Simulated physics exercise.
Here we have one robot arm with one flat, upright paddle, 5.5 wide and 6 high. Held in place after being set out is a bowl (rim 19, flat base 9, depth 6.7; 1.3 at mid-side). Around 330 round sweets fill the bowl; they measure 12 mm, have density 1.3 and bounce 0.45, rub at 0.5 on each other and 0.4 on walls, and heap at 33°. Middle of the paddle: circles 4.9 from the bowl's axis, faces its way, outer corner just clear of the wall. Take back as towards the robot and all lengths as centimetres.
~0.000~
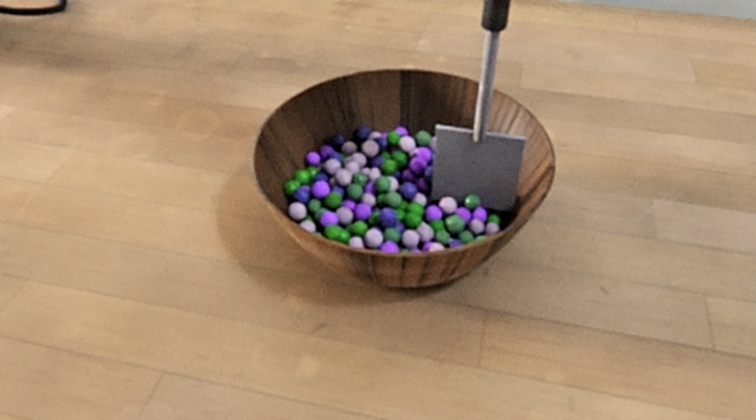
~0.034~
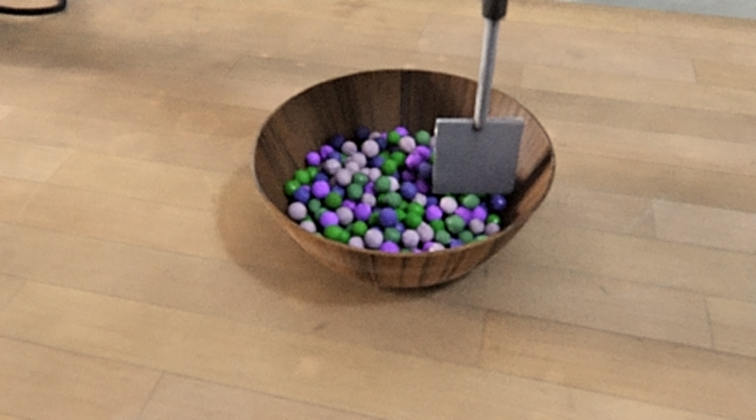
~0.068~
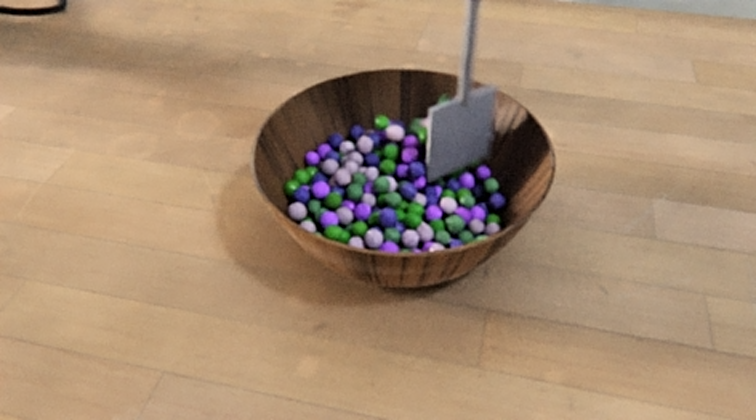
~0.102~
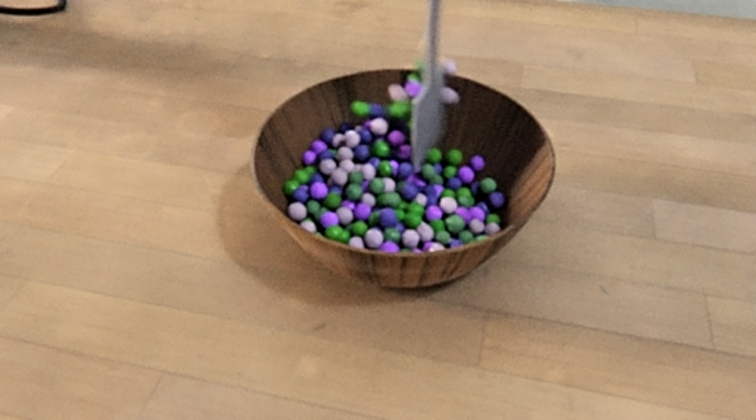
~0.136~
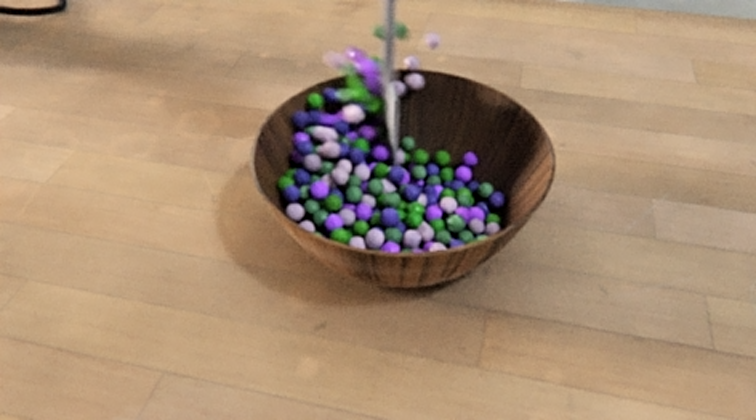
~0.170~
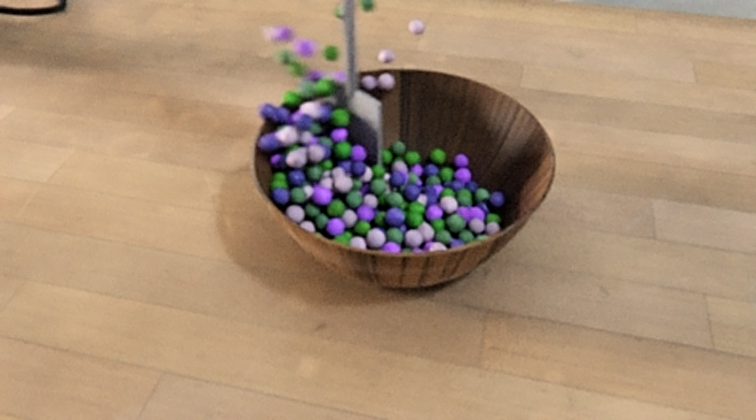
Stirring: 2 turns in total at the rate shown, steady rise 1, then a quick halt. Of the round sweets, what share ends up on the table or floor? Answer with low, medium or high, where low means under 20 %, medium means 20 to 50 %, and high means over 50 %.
Medium.
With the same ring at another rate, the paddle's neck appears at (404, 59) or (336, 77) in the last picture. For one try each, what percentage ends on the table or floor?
Some 25 and 35 per cent.
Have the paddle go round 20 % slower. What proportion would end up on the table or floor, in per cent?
I'd expect about 35 %.
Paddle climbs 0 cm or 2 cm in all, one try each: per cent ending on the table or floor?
Close to 45 and 20 percent, in that order.
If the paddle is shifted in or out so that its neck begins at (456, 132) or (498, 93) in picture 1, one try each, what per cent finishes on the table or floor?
30 and 5 %.
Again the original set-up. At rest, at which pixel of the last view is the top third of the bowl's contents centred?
Centre, approx.: (382, 199).
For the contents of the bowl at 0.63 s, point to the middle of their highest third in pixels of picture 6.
(344, 199).
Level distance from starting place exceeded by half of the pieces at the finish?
About 10 centimetres.
After 0.40 s, 8° round, highest piece 11 above the table; 238 in the bowl, 38 on the table or floor, 50 in flight or on the tool.
After 0.63 s, 230° round, highest piece 8 above the table; 204 in the bowl, 117 on the table or floor, 5 in flight or on the tool.
After 0.94 s, 0° round, highest piece 5 above the table; 200 in the bowl, 126 on the table or floor.
After 1.64 s, 0° round, highest piece 5 above the table; 200 in the bowl, 126 on the table or floor.
In the end, 200 in the bowl, 126 on the table or floor. That is 39 % on the table or floor.
